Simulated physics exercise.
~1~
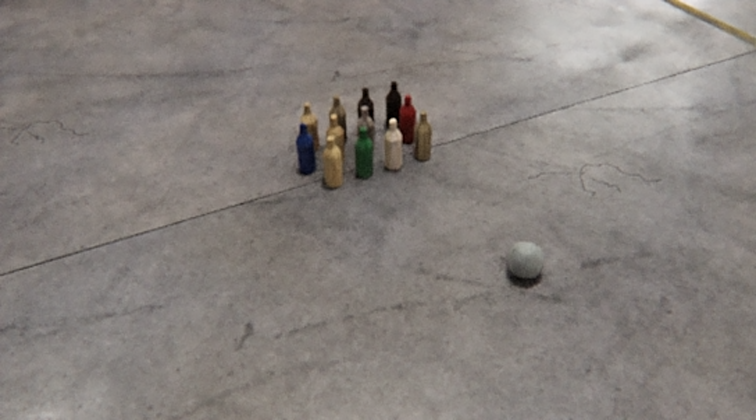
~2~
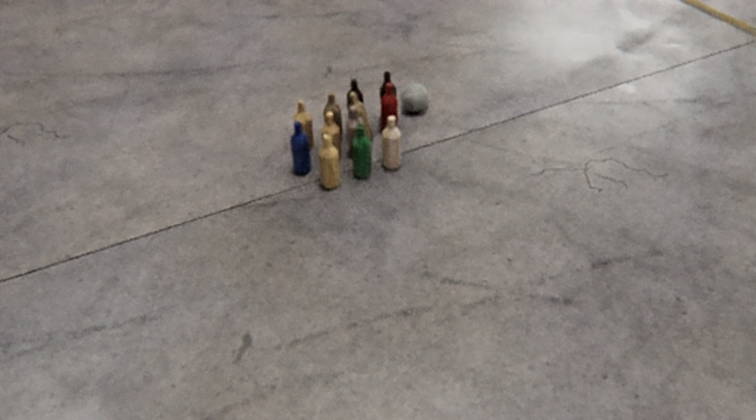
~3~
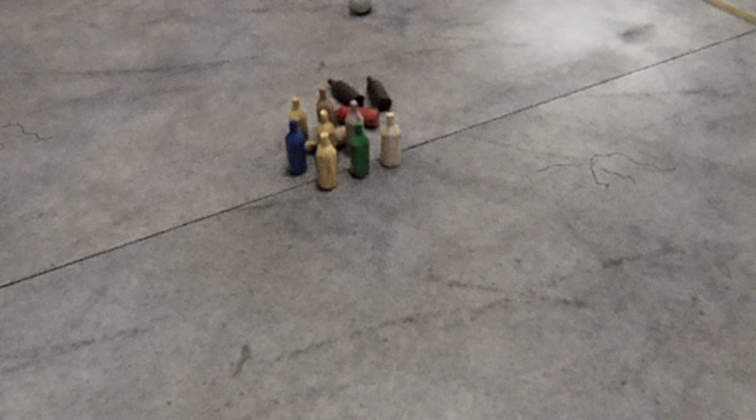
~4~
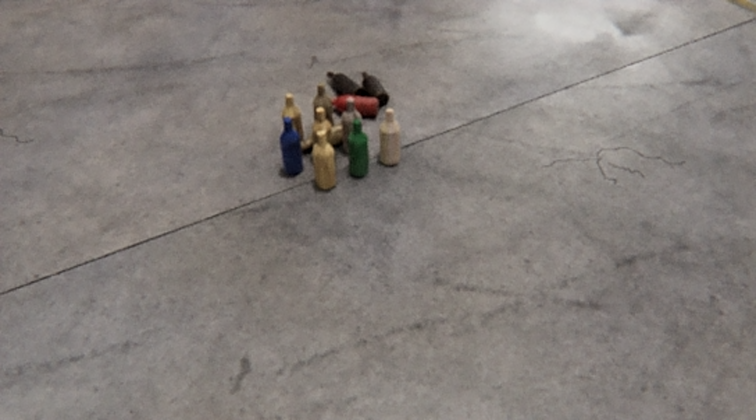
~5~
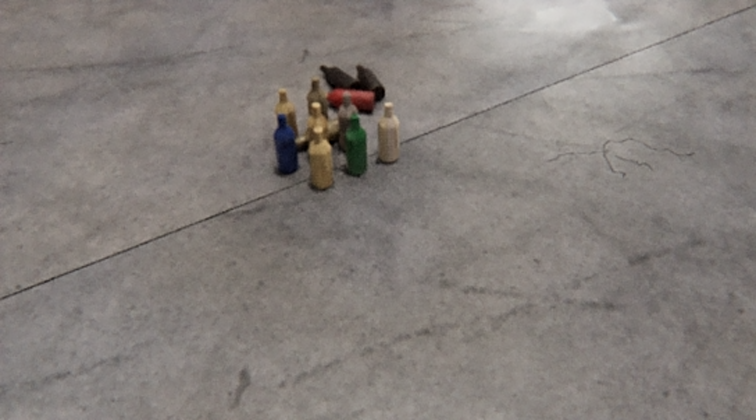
Bottle-shaped skittles standing on a grey floor as a ball rolls past the right side, toppling four while the rest stay upright.
